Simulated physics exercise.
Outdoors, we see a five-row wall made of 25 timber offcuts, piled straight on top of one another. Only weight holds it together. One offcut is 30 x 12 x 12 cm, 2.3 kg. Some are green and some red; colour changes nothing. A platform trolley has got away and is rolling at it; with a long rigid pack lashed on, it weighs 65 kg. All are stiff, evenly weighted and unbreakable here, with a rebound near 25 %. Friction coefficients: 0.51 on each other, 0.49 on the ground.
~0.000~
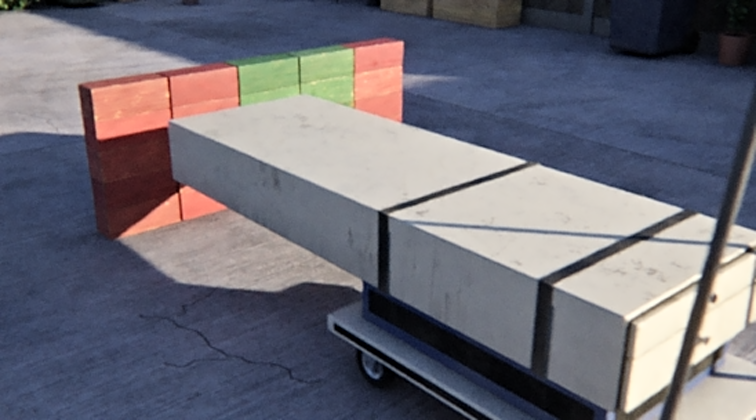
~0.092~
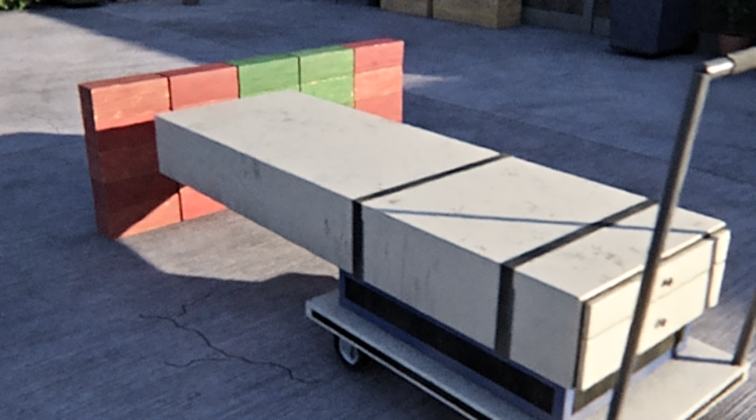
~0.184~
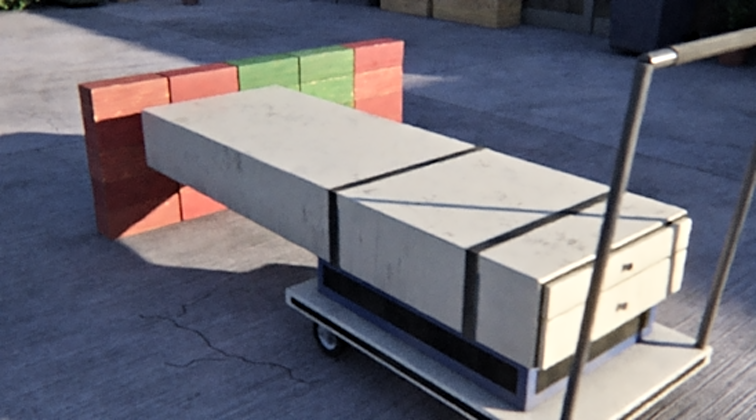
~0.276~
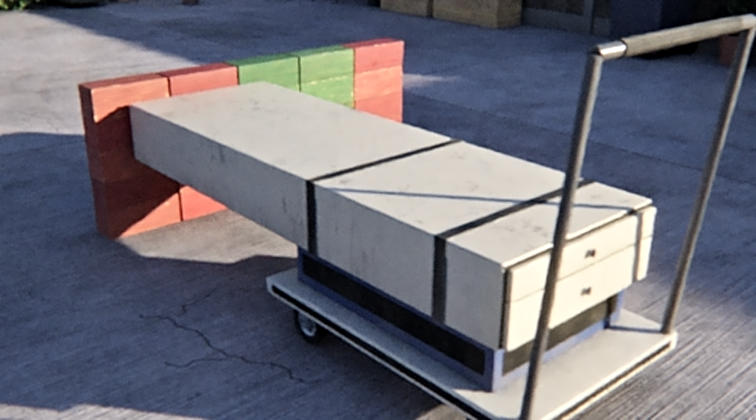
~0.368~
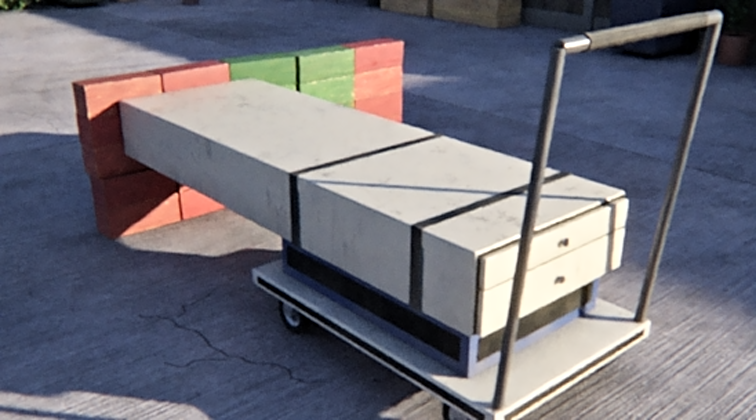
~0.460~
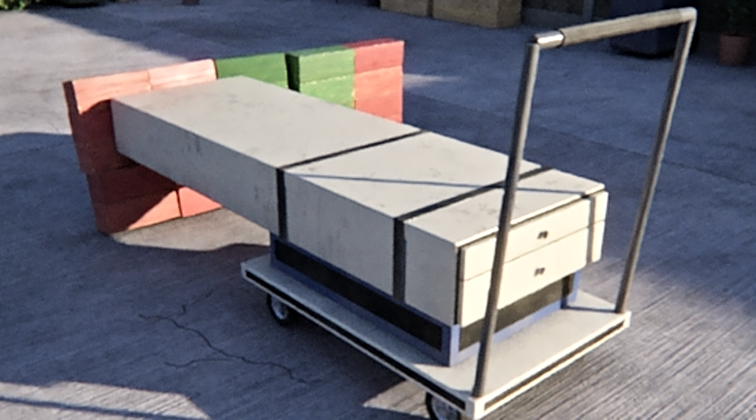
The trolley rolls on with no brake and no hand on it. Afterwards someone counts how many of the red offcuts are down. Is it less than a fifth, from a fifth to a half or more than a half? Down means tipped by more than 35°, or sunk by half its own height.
It comes to over a half.
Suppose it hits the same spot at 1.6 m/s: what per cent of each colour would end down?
Then red 50, green 40 per cent.
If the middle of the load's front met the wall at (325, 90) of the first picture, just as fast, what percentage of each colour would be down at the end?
In that case red 30, green 100 per cent.
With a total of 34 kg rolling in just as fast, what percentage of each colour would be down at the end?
Then red 60, green 50 per cent.
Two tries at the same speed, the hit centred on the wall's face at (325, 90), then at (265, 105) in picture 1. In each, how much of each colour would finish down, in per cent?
Red 30 then 30, green 90 then 80 per cent.
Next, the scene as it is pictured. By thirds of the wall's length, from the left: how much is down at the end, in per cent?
Left 90, middle 80, right 0 per cent.
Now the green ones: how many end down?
By colour: Green 4.
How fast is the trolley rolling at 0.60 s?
Roughly 0.6 m/s.
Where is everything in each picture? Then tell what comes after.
In the first frame (pixels give the middle of a visible side), load (177, 142) 34 cm short of the wall; top red offcut (132, 99); top green offcut (328, 66); none has stirred.
In the second frame, load (163, 136) 24 cm short of the wall; top red offcut (132, 99).
In the third frame, load (150, 130) 14 cm short of the wall; top red offcut (132, 99).
In the fourth frame, load (138, 124) 37 mm short of the wall; top red offcut (132, 99).
In the fifth frame, load (127, 120) 43 mm into the wall's line; top red offcut (125, 96) 52 mm from its place; movement in 10 of them.
In the sixth frame, load (119, 117) 11 cm into the wall's line; top red offcut (114, 90) 12° from how it stood; top green offcut (328, 66); movement in 14 of them.
After 0.60 s, load 19 cm past the wall's line, still rolling; 5 of the 15 red offcuts down (5 of 25 in all colours); top red offcut 30° from how it stood, 6 cm lower.
After 0.80 s, load 31 cm past the wall's line, still rolling; 9 of the 15 red offcuts down (13 of 25 in all colours); top red offcut 71° from how it stood, 37 cm lower.
In the end (1.5 s), load 66 cm past the wall's line, still rolling; 9 of the 15 red offcuts down (13 of 25 in all colours); top red offcut on its side; top green offcut unmoved. That is 60 per cent. From the last view, middles, top red offcut near (60, 164), top green offcut near (320, 64).
